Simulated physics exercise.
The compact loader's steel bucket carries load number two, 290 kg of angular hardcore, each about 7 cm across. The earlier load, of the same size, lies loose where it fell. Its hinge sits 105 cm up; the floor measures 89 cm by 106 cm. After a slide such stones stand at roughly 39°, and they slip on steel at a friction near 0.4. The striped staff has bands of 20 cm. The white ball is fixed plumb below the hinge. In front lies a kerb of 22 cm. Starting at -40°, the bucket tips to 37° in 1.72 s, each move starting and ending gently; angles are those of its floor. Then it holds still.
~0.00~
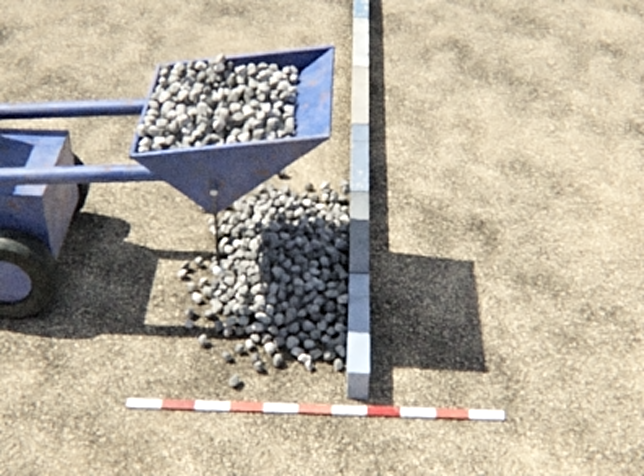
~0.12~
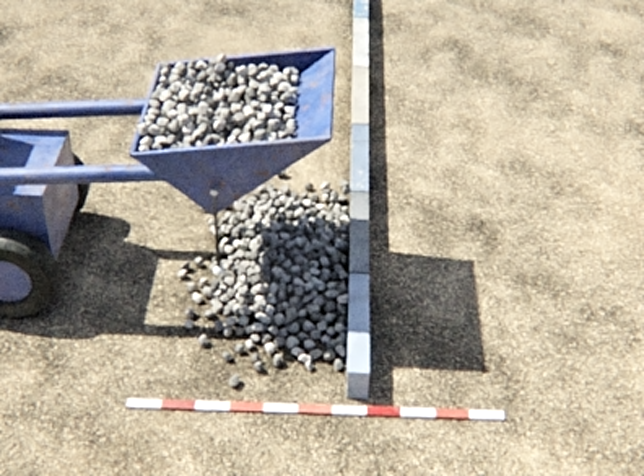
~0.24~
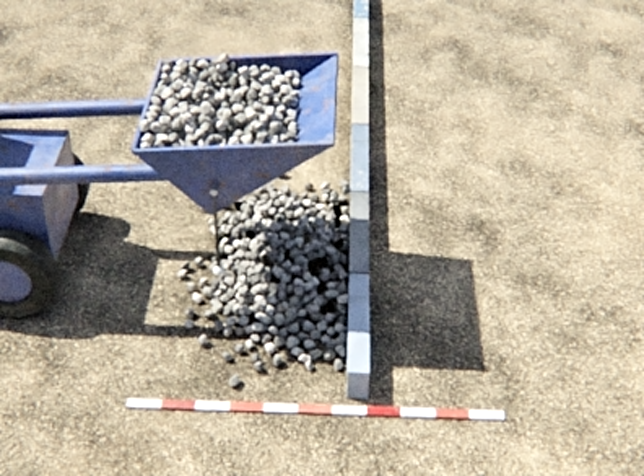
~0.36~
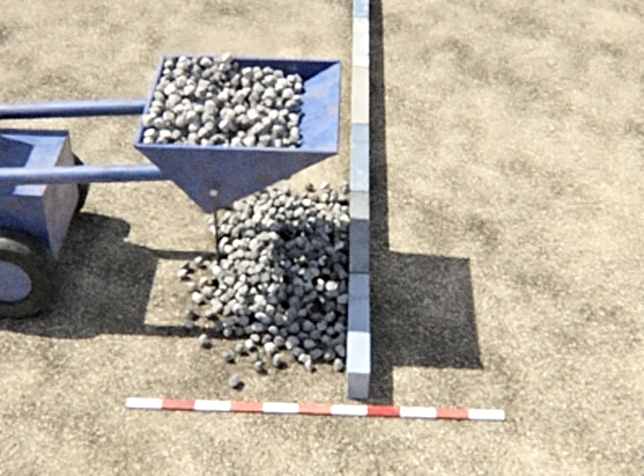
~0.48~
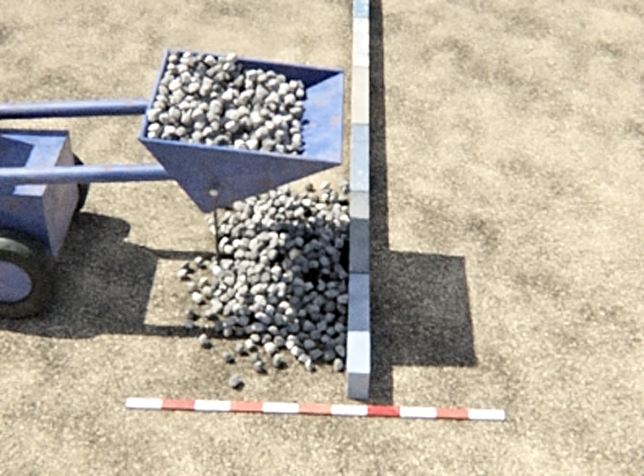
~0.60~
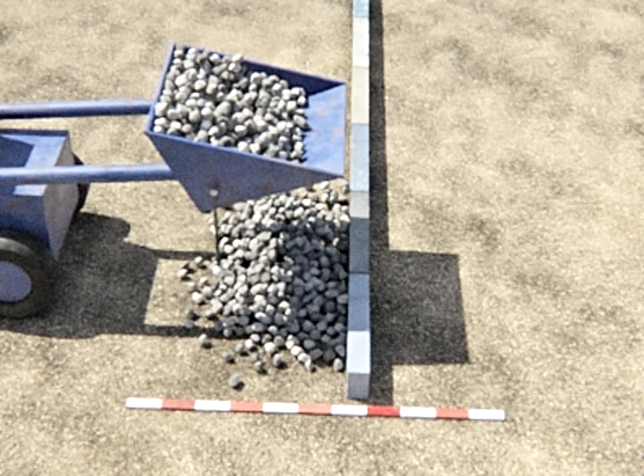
A blue loader at the left, seen from above on sandy, gritty ground in sunlight, holds out a blue steel bucket filled with grey stones. Beneath it, a loose heap of similar stones lies against a pale grey-blue kerb, with a red-and-white striped staff in front. The bucket slowly tilts, its right lip lowering, while the stones inside shift slightly and the loader, heap and camera stay still.
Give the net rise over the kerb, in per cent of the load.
About 29 per cent.
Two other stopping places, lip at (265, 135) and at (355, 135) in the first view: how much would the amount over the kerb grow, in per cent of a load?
Near 0 per cent from the first place, 65 from the second.
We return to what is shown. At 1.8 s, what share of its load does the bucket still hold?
Roughly 60 per cent is still inside.
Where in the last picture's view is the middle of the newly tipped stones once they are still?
Around (339, 248).
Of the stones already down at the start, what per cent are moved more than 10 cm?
Roughly 0 per cent of them.
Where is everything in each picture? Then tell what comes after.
Lip at (330, 137), floor tilted -40°, highest stones at (234, 80). The earlier load is highest near (270, 250), 24 cm above ground level, 100 % on this side of the kerb, in the first picture.
Lip at (331, 139), floor tilted -39°, highest stones at (224, 80); the stones move at 0.1 m/s on average, in the second picture.
Lip at (334, 144), floor tilted -36°, highest stones at (207, 85); the stones move at 0.1 m/s on average, in the third picture.
The bucket is at -31°, its lip at (338, 153); the top of the load is at (199, 84); the stones move at 0.2 m/s on average, in the fourth picture.
Lip at (341, 164), floor tilted -25°, highest stones at (178, 76); the stones move at 0.2 m/s on average, in the fifth picture.
Lip at (344, 177), floor tilted -18°, highest stones at (182, 70); the stones move at 0.3 m/s on average, in the sixth picture.
After 1.3 s the floor is at 25°; in per cent of one load, 100 in the bucket, 100 on this side of the kerb; the foremost stones are at (345, 242).
After 1.8 s the floor is at 37°; in per cent of one load, 62 in the bucket, 138 on this side of the kerb; the foremost stones are at (367, 252).
After 2.2 s the floor is at 37°; in per cent of one load, 20 in the bucket, 167 on this side of the kerb, 13 over the kerb; the foremost stones are at (438, 250).
After 4.7 s the floor is at 37°; in per cent of one load, 0 in the bucket, 172 on this side of the kerb, 29 over the kerb; the foremost stones are at (502, 275). Net gain over the kerb, 29.
